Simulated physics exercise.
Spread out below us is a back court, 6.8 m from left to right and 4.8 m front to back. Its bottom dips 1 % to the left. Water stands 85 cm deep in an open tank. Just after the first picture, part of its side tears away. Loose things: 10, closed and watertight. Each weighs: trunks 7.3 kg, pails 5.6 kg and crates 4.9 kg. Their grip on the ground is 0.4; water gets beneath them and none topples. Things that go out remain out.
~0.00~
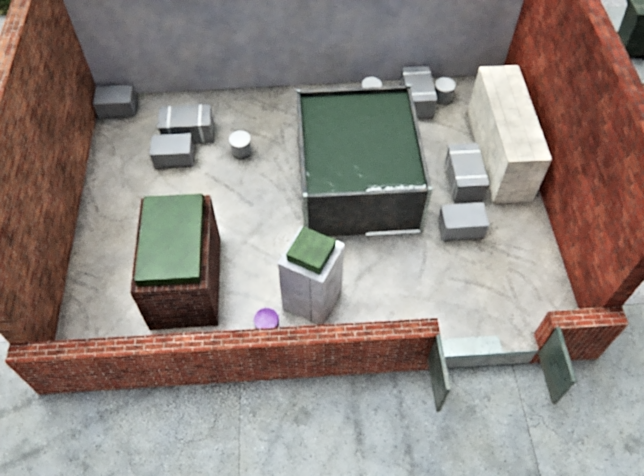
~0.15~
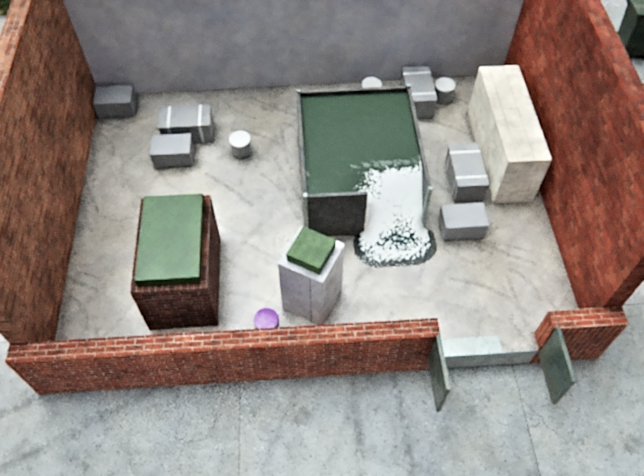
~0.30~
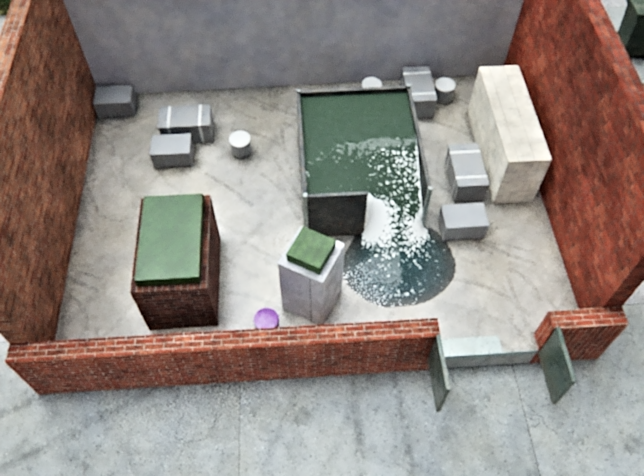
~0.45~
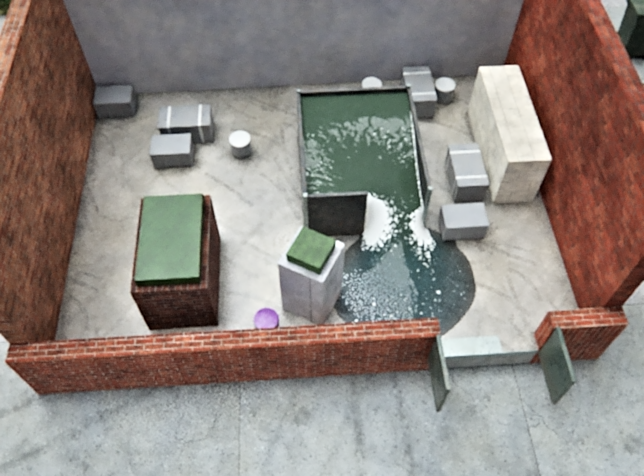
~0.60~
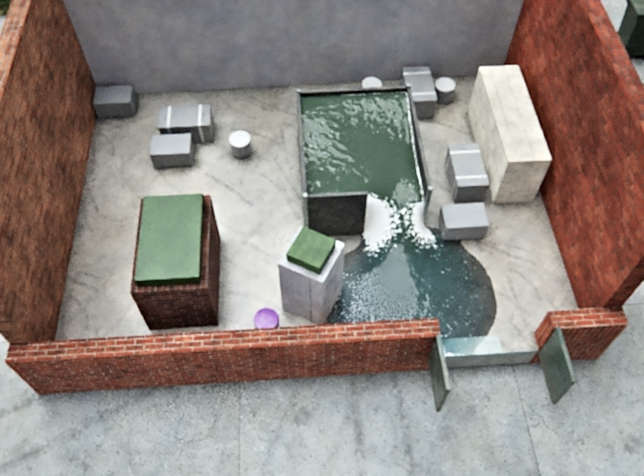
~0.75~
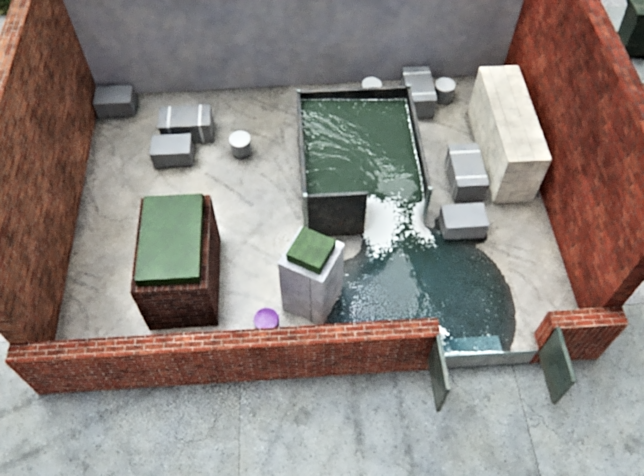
Water pours from the broken side of an open tank and spreads across the court floor.
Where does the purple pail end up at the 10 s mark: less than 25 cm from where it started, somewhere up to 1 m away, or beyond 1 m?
Beyond 1 m away.
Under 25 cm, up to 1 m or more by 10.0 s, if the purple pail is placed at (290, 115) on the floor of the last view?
Well, it rests almost unmoved.
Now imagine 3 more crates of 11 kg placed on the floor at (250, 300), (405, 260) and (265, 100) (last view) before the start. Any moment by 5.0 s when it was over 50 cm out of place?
In that order: More, more, less.
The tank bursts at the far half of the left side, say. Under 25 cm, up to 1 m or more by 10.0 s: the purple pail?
Note: Purple pail displaced moderately.
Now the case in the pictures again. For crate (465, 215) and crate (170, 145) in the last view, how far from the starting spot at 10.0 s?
Taken in order, the shifts are 120 cm and 60 cm.
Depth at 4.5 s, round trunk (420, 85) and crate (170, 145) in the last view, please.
Some 0 cm at the first, some 4 cm at the second.
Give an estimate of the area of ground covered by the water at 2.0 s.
Close to 11.0 m2, I'd say.
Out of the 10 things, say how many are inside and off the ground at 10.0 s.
By my count, 5.
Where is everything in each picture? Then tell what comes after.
The first picture shows the purple pail at (266, 319) rests on the ground; 3.1 m2 under water; 0 of 10 have shifted.
The second picture shows the purple pail at (266, 319) rests on the ground; 3.6 m2 under water; 0 of 10 have shifted.
The third picture shows the purple pail at (266, 319), on the bottom; 4.6 m2 under water; 0 of 10 have shifted.
The fourth picture shows the purple pail at (266, 319), on the bottom; 5.7 m2 under water; 0 of 10 have shifted.
The fifth picture shows the purple pail at (266, 319) rests on the ground; 6.4 m2 under water; 0 of 10 have shifted.
The sixth picture shows the purple pail at (266, 319) rests on the ground; water covers 6.9 m2; 0 of 10 have shifted.
After 2.0 s the purple pail is near (228, 274), 0.8 m from its start, afloat; 0 of 10 are out; 1 afloat.
After 4.5 s the purple pail is near (271, 176), 2.3 m from its start, aground; 0 of 10 are out; 2 afloat.
After 7.0 s the purple pail is near (271, 176), 2.3 m from its start, aground; 0 of 10 are out; 4 afloat.
After 10.0 s the purple pail is near (271, 176), 2.3 m from its start, aground; 0 of 10 are out; 5 afloat.
